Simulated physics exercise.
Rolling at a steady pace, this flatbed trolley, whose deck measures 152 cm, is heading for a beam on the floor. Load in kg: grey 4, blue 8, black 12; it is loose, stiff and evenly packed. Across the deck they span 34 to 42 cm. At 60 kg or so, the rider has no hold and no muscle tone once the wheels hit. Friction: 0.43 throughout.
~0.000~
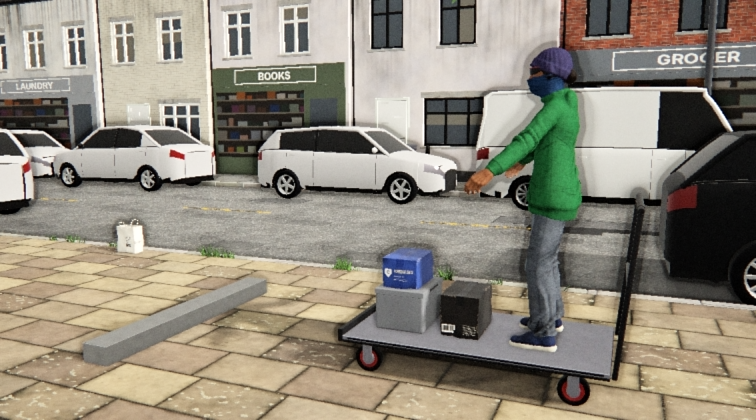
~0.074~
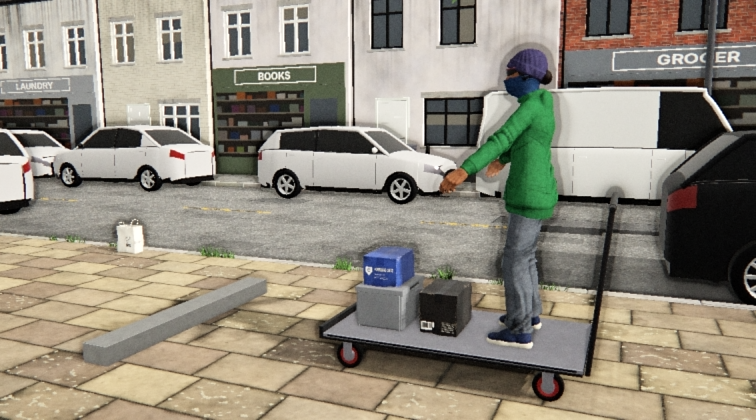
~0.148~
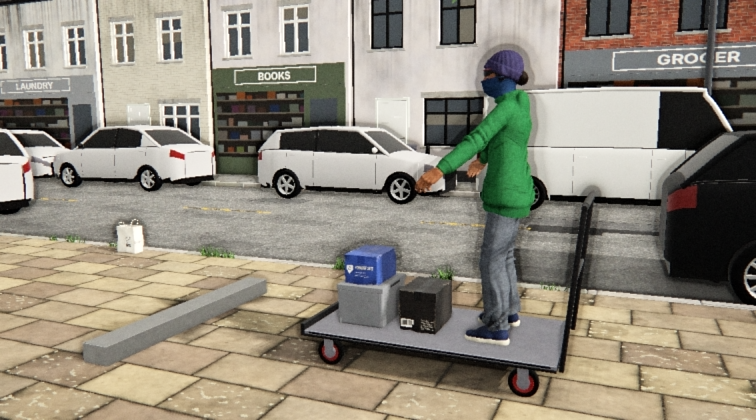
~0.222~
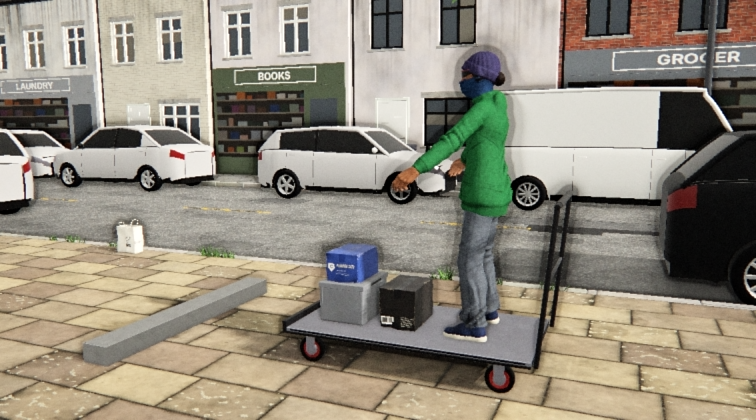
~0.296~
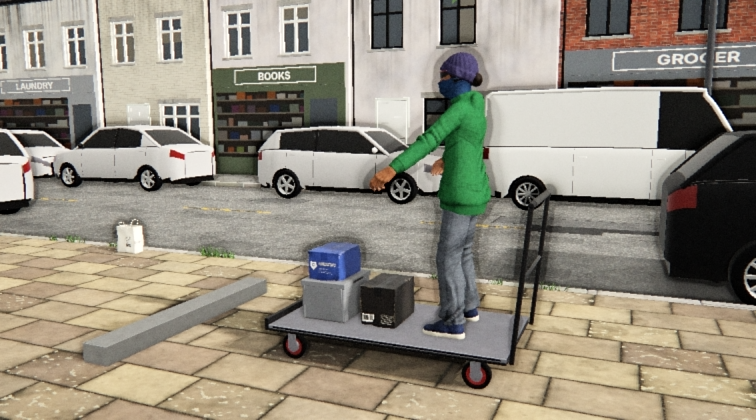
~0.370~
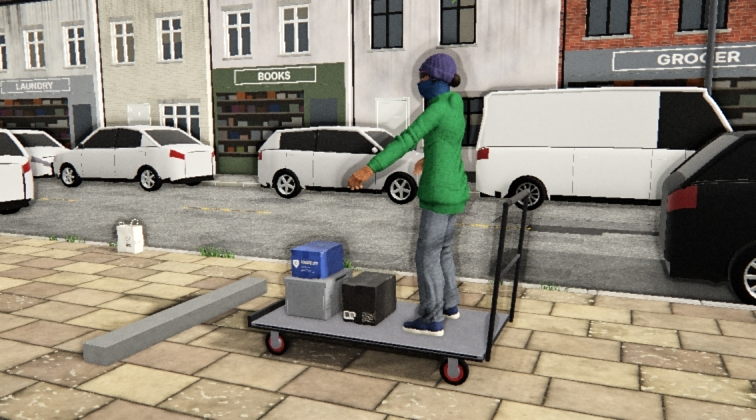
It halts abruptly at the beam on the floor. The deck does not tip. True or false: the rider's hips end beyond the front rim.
False.
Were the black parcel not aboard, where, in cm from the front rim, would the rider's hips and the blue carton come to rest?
Then hips 30 behind, blue 60 past.
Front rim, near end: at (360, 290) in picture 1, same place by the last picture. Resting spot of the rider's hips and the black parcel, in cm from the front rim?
Hips 90 behind, black 50 behind.
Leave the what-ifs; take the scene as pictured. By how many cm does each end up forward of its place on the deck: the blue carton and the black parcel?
The blue one ends 60 cm ahead of its place and the black one 20 cm ahead.
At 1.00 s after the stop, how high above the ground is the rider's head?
The head is some 50 cm up from the ground.
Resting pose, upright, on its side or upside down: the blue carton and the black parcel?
At rest: Blue on its side, black upright.
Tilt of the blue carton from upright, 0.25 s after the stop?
I'd put the tilt near 10 degrees.
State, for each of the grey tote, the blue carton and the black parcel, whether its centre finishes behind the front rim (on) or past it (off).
By the last picture you'd see grey retained, blue shed and black retained.
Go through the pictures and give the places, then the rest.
In the first picture, hips (554, 198), black parcel (467, 309), rim corner (340, 335); 146 cm still to roll.
In the second picture, hips (531, 197), black parcel (446, 306), rim corner (321, 332); 133 cm still to roll.
In the third picture, hips (508, 196), black parcel (426, 304), rim corner (302, 330); 119 cm still to roll.
In the fourth picture, hips (486, 195), black parcel (407, 302), rim corner (284, 327); 106 cm still to roll.
In the fifth picture, hips (464, 194), black parcel (388, 300), rim corner (267, 324); 93 cm still to roll.
In the sixth picture, hips (443, 193), black parcel (370, 297), rim corner (249, 322); 80 cm still to roll. Speed about 1.8 m/s.
The wheels strike at 0.82 s.
After 1.07 s the rider's hips are 75 cm behind the rim, near (272, 221) in the last picture's view.
After 1.37 s the rider's hips are 61 cm behind the rim, near (256, 250) in the last picture's view.
After 1.82 s the rider's hips are 63 cm behind the rim, near (259, 255) in the last picture's view.
When all is still (4.8 s), past the rim, blue carton; behind it, grey tote, black parcel and the rider's hips.
